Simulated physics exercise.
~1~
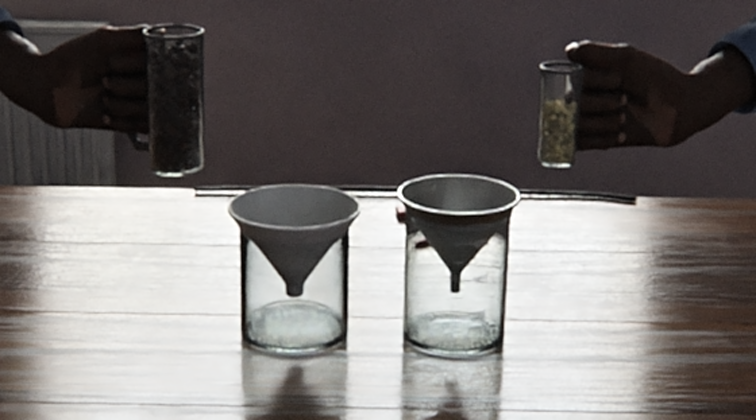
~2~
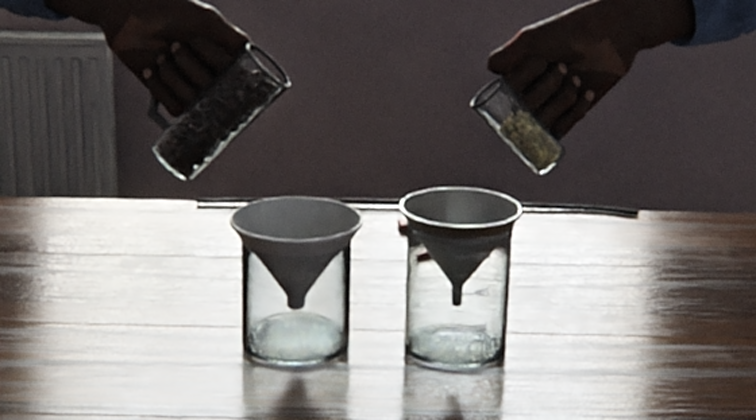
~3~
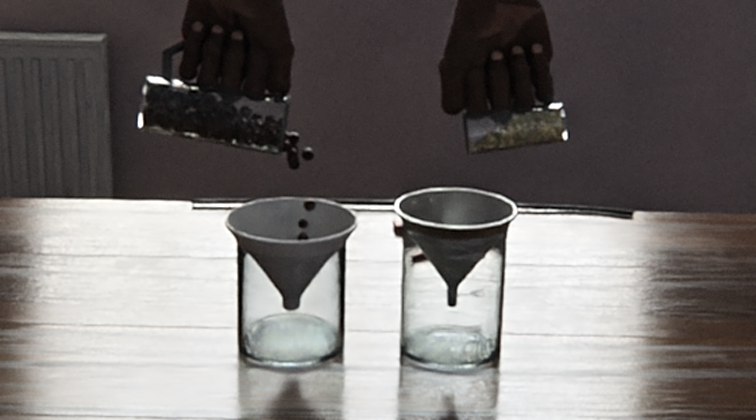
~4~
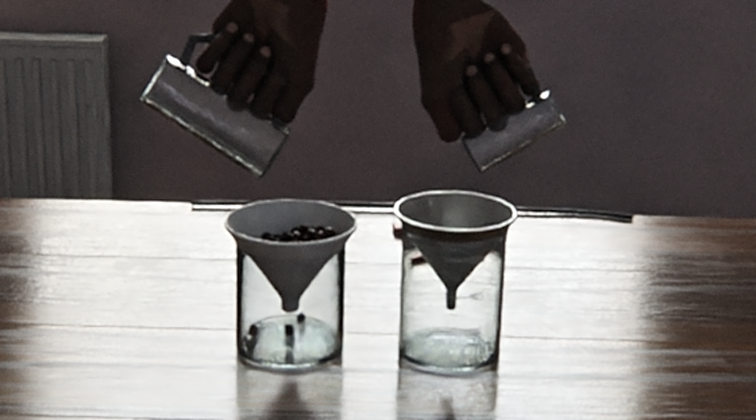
Two hands tipping glass cups of dark and pale pieces over funnels in jars, dark ones heaping in the left funnel.
